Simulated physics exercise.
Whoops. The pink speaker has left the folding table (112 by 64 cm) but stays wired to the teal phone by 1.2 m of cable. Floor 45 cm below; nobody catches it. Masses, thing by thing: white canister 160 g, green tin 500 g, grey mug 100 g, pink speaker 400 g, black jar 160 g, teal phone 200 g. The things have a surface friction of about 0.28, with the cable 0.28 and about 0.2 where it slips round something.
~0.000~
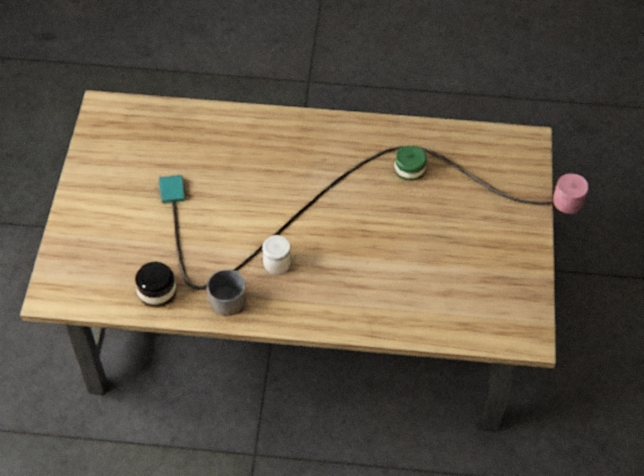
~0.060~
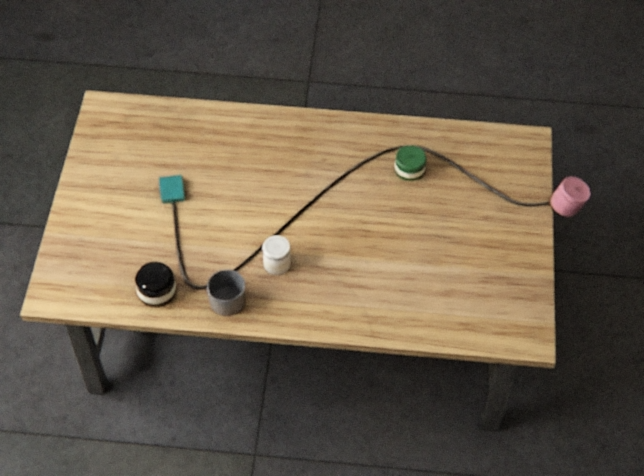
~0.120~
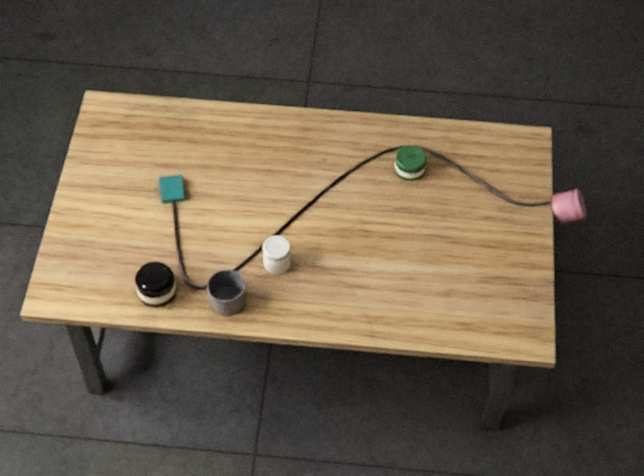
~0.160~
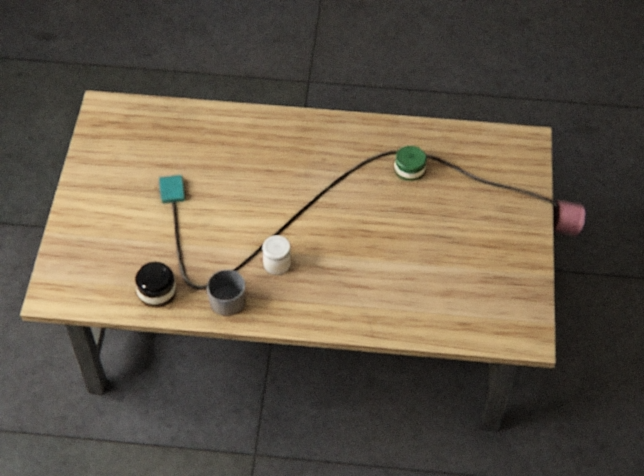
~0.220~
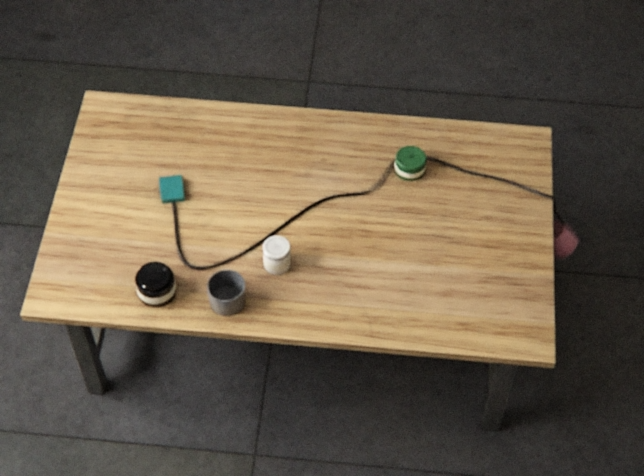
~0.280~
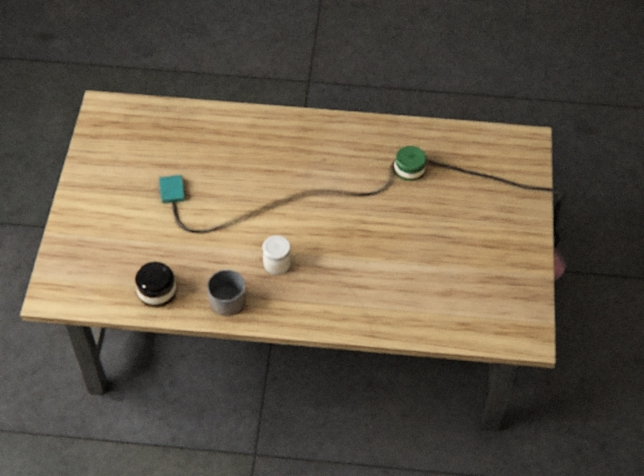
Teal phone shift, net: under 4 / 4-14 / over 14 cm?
I reckon the shift is middle-of-the-road.
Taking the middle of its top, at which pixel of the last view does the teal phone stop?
Top at rest: About (201, 176).
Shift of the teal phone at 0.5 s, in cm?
6 cm.
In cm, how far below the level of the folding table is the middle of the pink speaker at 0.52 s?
40 cm or so.
After 0.5 s, the cable's tail end at (209, 171); teal phone 6 cm off its start, pink speaker over the edge.
After 0.7 s, the cable's tail end at (211, 169); teal phone 7 cm off its start, pink speaker over the edge.
After 1.0 s, the cable's tail end at (211, 169); teal phone 7 cm off its start at (201, 176), pink speaker over the edge.
After 1.2 s, the cable's tail end at (211, 169); teal phone 7 cm off its start, pink speaker over the edge.
After 2.4 s, the cable's tail end at (211, 169); teal phone 7 cm off its start at (201, 176), pink speaker over the edge.
